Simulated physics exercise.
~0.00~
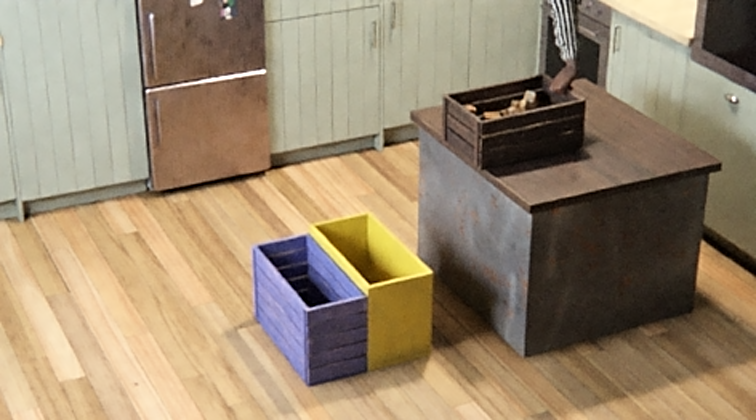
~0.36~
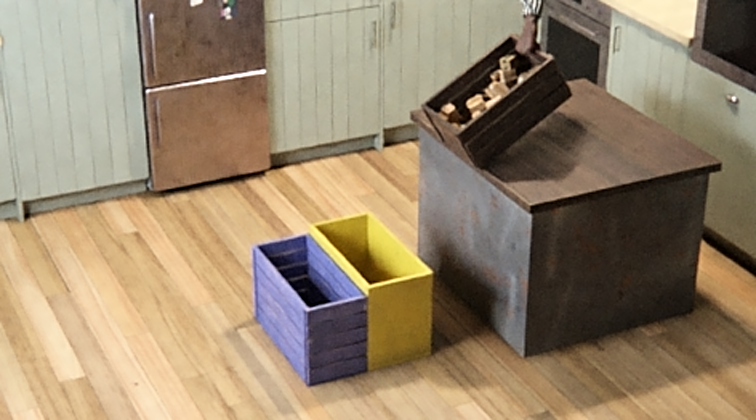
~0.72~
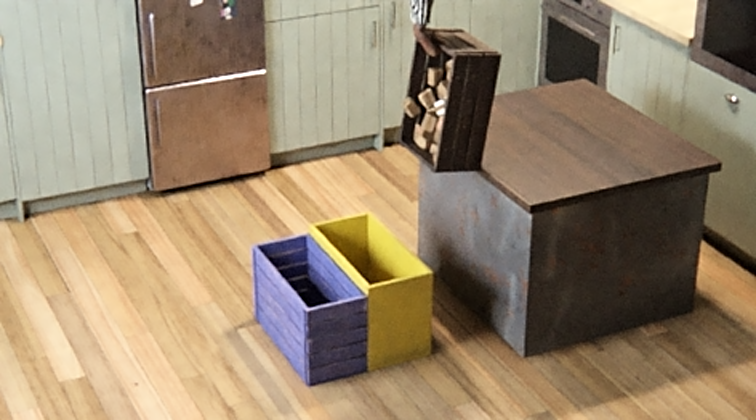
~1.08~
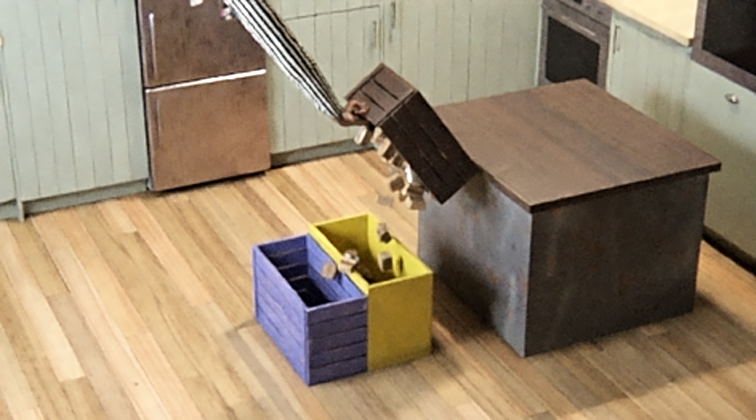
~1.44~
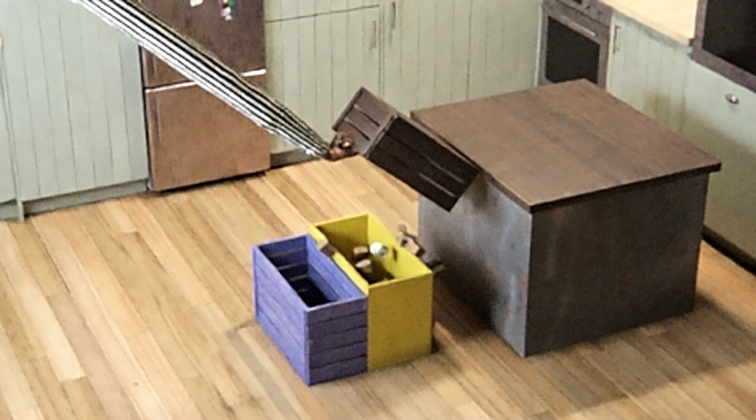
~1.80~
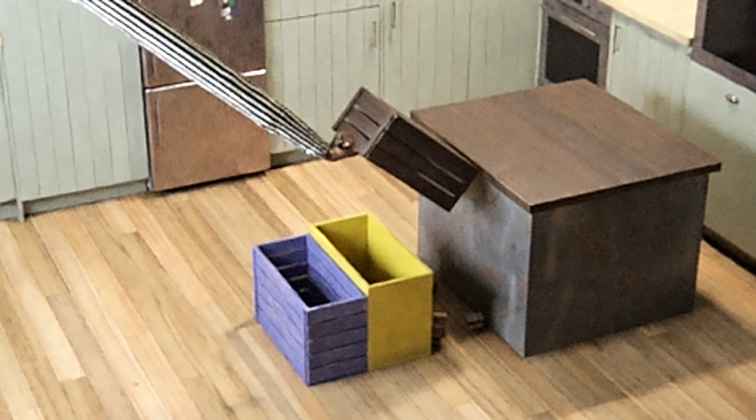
In a kitchen, an arm in a striped sleeve tips a dark wooden crate of small blocks off a bench top towards the yellow and blue bins below. The blocks spill mostly into the yellow bin, some landing on the floor beside it, and the crate is left hanging tilted.
